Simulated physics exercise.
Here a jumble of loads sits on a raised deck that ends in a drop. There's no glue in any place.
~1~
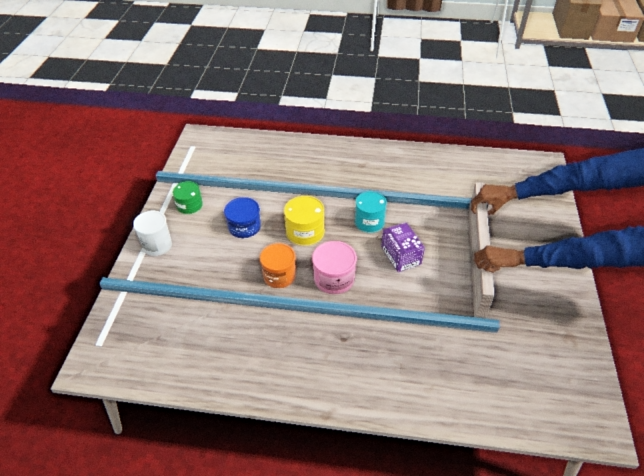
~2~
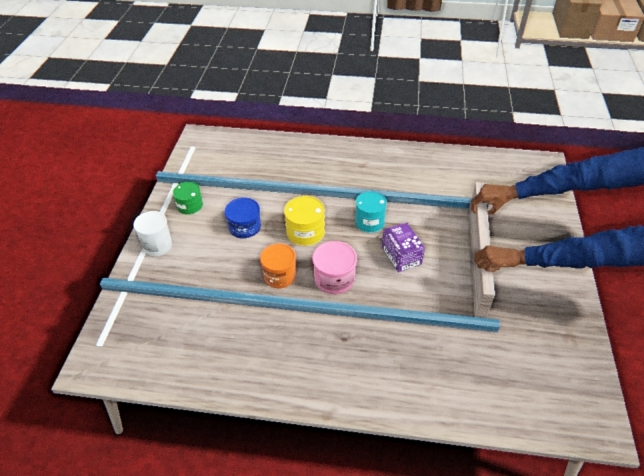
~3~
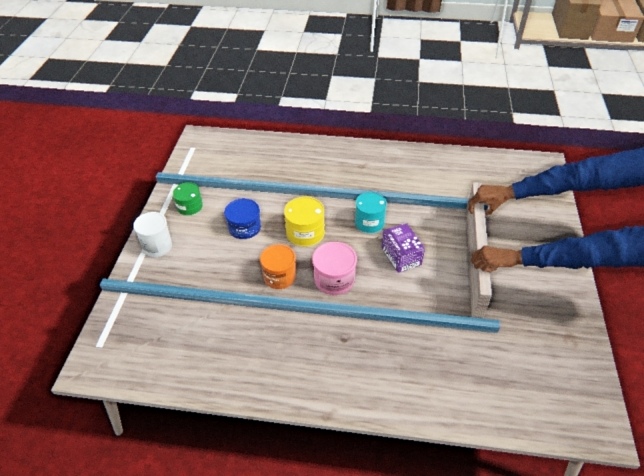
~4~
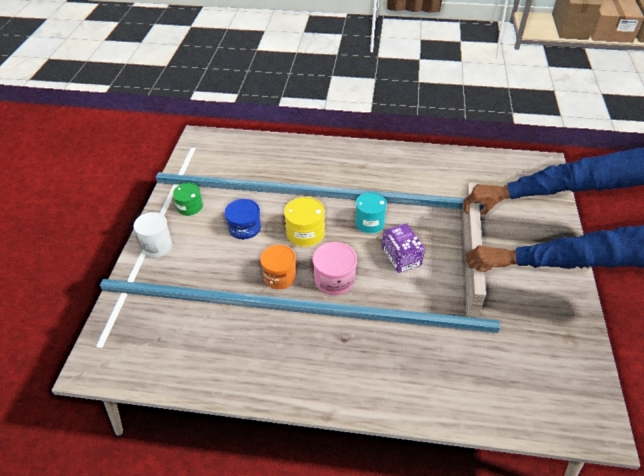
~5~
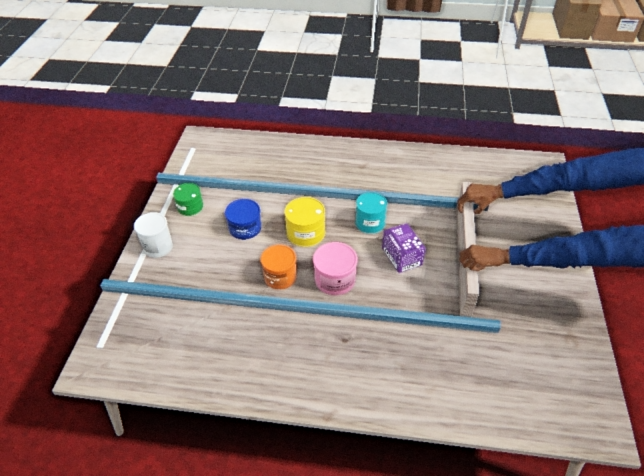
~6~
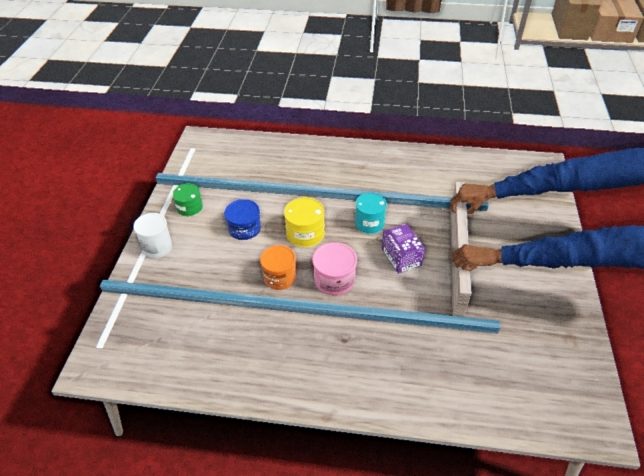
Two hands slide a wooden plank slightly left between blue rails, toward colorful containers.
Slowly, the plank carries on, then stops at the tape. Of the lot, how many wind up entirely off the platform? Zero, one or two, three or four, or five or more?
It ends with four plus at least one more down.
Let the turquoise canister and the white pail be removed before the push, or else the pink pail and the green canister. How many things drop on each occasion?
The number fallen is 3, and in the other try 3.
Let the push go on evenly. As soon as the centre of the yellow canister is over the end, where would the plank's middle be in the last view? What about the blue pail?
I'd put it close to (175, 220), and close to (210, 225) for the other one.
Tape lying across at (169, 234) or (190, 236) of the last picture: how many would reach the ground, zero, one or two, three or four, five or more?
In turn: Five or more; either one or two.
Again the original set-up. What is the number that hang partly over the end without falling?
I get 3.
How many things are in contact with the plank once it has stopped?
Tally at the end: 3.
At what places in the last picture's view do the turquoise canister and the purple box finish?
Final positions: Near (150, 194); near (140, 220).
Soon after, none off yet; white pail at rest near (154, 236); green canister at rest near (188, 200); blue pail at rest near (243, 220).
After that, none off yet; white pail at rest near (154, 236); green canister displaced a little near (185, 197); blue pail displaced well along near (175, 217).
In the end, the number that fall off is five or more; gone, yellow canister, orange pail, blue pail, green canister and white pail.
